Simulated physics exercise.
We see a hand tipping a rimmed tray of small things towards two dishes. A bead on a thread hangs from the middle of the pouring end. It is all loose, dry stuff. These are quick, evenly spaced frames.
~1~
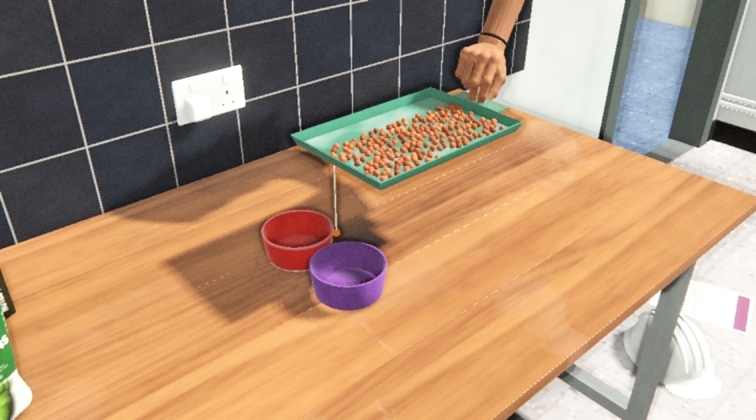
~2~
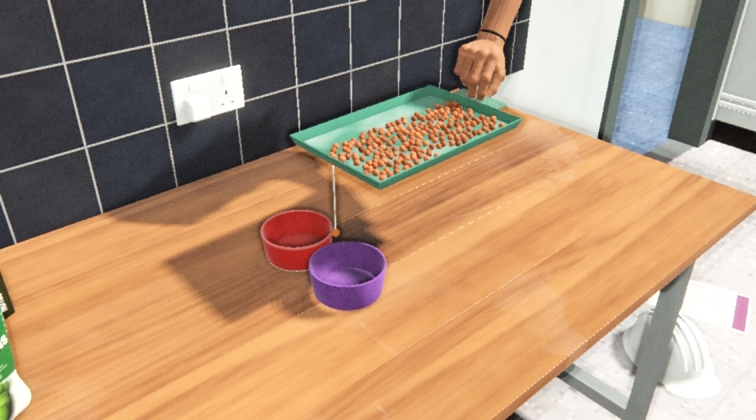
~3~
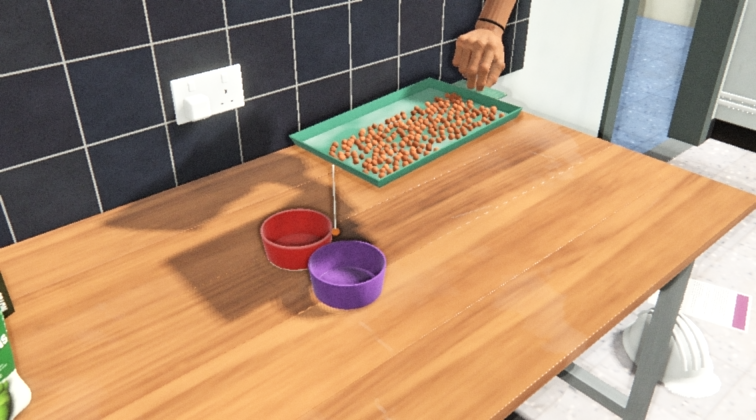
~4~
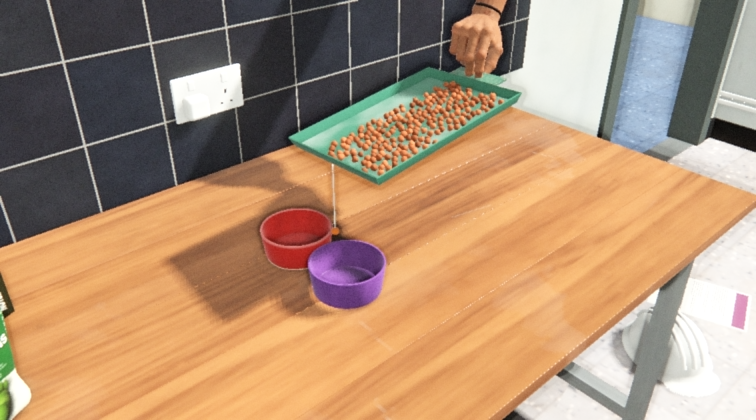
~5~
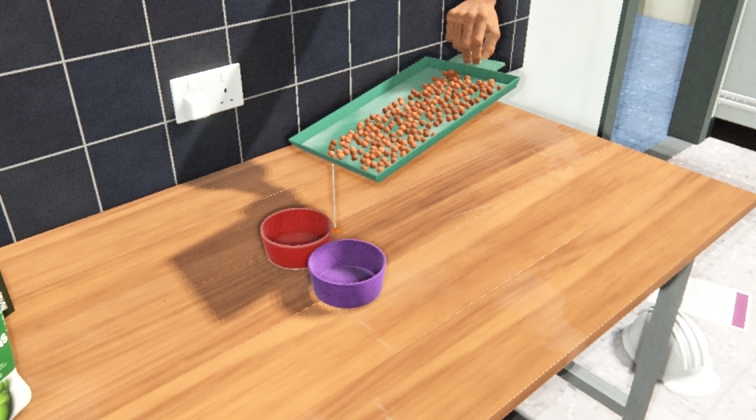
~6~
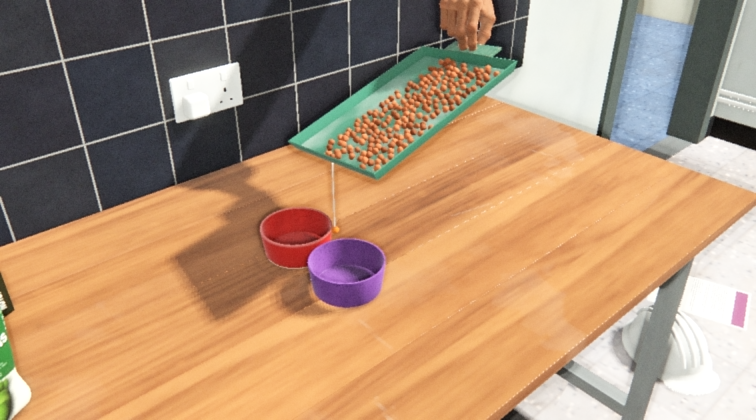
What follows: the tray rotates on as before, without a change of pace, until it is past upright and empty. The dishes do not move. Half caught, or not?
Together they catch more than half.
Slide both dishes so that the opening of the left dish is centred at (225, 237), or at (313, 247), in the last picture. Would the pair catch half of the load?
First below a half, then below a half.
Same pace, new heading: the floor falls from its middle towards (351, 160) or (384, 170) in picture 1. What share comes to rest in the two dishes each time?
First some 70, then 60 per cent.
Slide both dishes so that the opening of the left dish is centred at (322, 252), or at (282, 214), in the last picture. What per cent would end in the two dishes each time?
Roughly 10 per cent, and 90 per cent.
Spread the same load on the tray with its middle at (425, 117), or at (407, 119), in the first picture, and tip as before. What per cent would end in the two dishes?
Near 80 % and 80 %.
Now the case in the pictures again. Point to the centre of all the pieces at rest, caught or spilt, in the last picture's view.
Close to (291, 244).
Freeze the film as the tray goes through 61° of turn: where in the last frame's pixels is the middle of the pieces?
Close to (313, 145).
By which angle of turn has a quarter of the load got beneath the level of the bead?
Around 70° of tilt.
Soon after the last picture, tray tipped steeply; most on the tray; a small part in the left dish; about a quarter in the air.
A little later, tray tipped right over; a small part on the tray; about two thirds in the left dish; a small part outside both; a small part in the air.
Later still, tray tipped past a quarter turn; a stray few in the right dish; most in the left dish; about a quarter outside both.
At rest, tray tipped past a quarter turn; a stray few in the right dish; most in the left dish; about a quarter outside both.
